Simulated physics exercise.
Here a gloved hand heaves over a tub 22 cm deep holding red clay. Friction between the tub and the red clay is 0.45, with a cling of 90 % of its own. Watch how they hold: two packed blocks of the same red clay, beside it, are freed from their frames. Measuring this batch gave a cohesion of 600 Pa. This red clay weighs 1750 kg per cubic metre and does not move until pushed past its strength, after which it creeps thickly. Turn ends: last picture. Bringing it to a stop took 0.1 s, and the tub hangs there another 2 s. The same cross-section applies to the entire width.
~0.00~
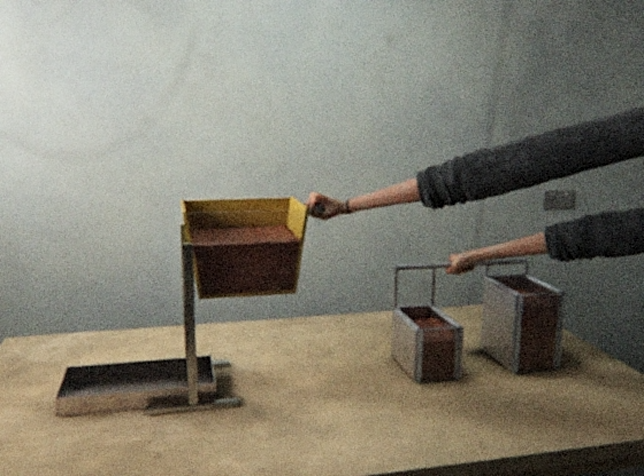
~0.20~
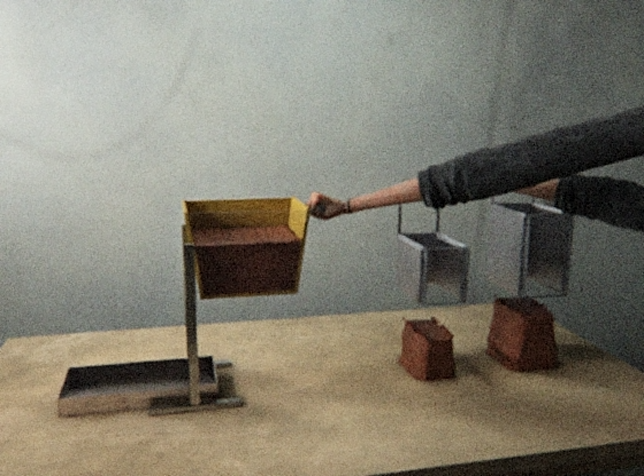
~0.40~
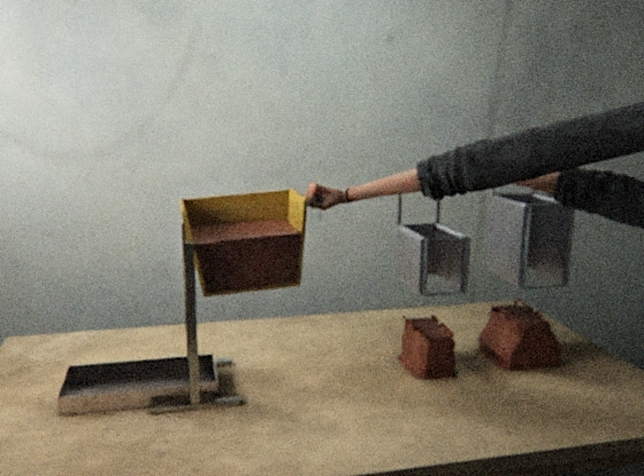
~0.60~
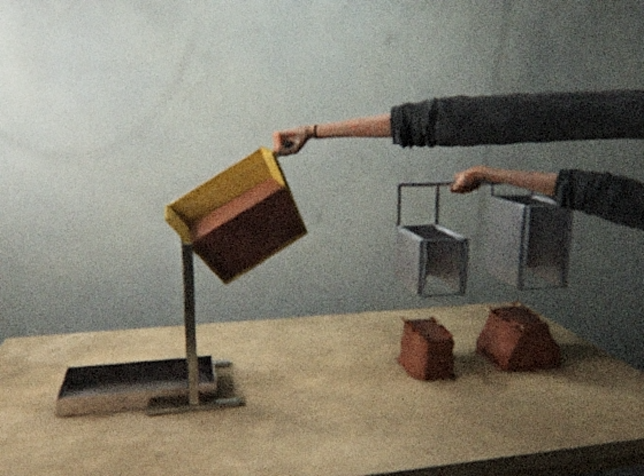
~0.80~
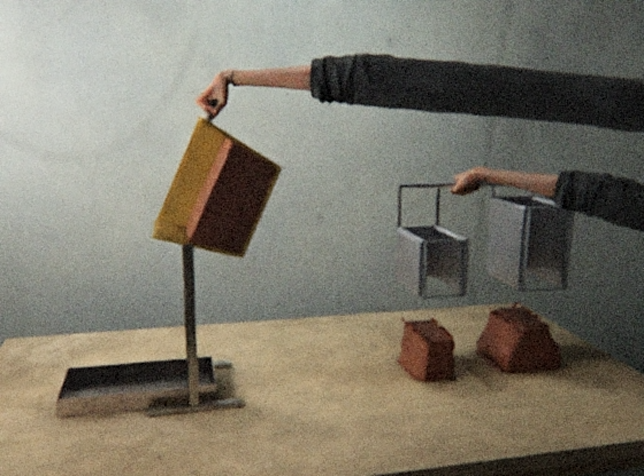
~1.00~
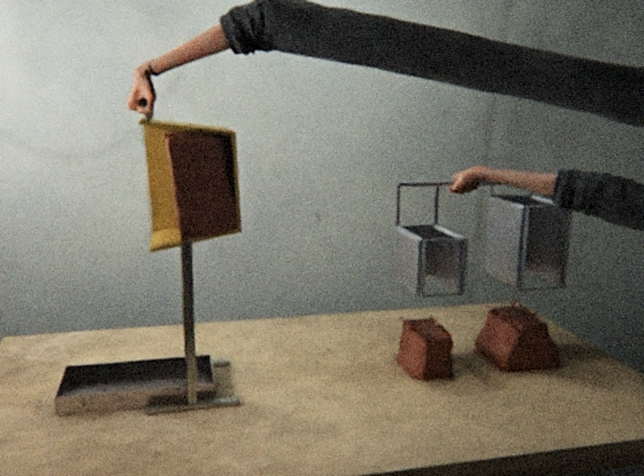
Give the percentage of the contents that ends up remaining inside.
I would say roughly 48 per cent remains inside.
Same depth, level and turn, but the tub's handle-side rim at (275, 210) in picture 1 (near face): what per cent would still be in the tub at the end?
Near 70 per cent.
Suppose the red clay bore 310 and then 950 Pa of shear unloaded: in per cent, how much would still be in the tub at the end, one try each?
Expect about 40 in a hundred, then about 45 in a hundred.
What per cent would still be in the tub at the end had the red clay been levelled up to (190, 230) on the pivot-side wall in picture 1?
I'd say close to 40 % stays in the tub.
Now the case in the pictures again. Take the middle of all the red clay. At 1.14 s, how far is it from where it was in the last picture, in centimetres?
Looks like around 7 cm to me.
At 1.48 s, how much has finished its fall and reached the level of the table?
About 30 per cent.
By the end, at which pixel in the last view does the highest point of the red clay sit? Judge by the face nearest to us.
Roughly at pixel (219, 197).
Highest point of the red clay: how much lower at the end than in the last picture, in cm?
The top ends up some 15 cm below its level in the last picture.
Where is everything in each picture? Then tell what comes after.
Handle-side rim at (305, 209), tilt 0 degrees; top of the red clay at (197, 244); blocks stand 13 cm, 21 cm (left to right), in the first frame.
Handle-side rim at (307, 209), tilt 0 degrees; top of the red clay at (198, 245); blocks stand 13 cm, 18 cm (left to right), in the second frame.
Handle-side rim at (304, 201), tilt 4 degrees; top of the red clay at (295, 233); blocks stand 13 cm, 15 cm (left to right), in the third frame.
Handle-side rim at (272, 154), tilt 31 degrees; top of the red clay at (280, 188); blocks stand 13 cm, 15 cm (left to right), in the fourth frame.
Handle-side rim at (202, 122), tilt 66 degrees; top of the red clay at (231, 144); blocks stand 13 cm, 15 cm (left to right), in the fifth frame.
Handle-side rim at (140, 125), tilt 92 degrees; top of the red clay at (205, 138); blocks stand 13 cm, 15 cm (left to right), in the sixth frame.
After 1.14 s, the tub is at 92 degrees and holds 98 %.
After 1.31 s, the tub is at 92 degrees and holds 51 %.
After 1.48 s, the tub is at 92 degrees and holds 48 %.
After 1.65 s, the tub is at 92 degrees and holds 48 %.
After 3.00 s, at the end, the tub is at 92 degrees and holds 48 %.
